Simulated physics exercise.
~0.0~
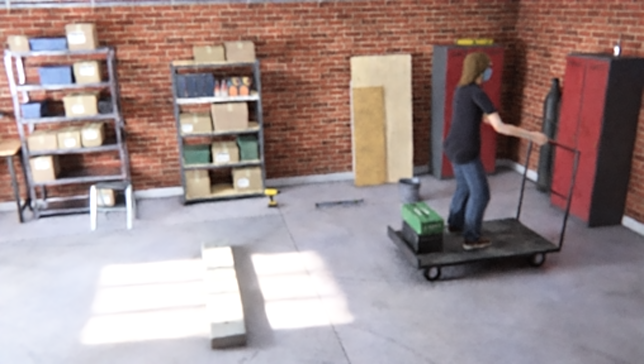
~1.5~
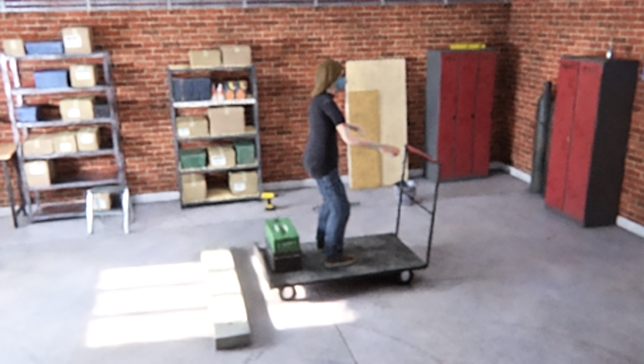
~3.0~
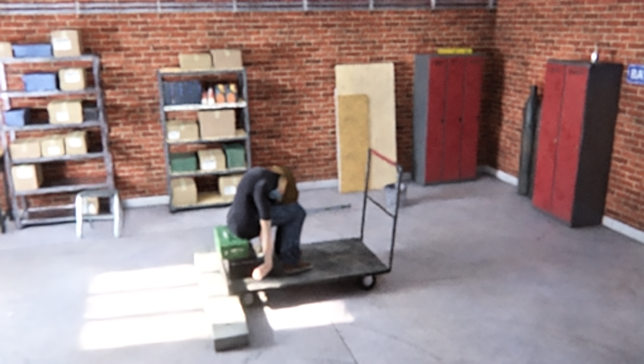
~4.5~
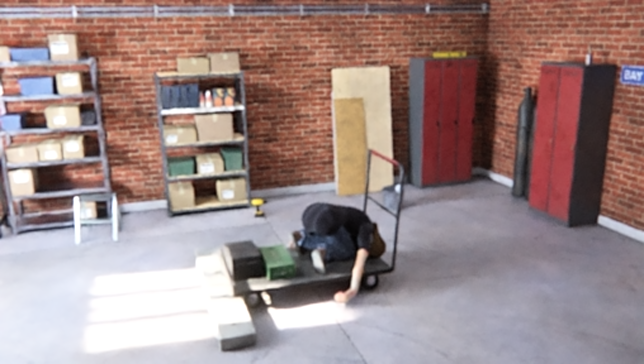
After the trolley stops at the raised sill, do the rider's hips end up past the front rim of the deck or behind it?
The rider's hips stay behind the front rim, with the rider slumped on the deck toward the handle end.
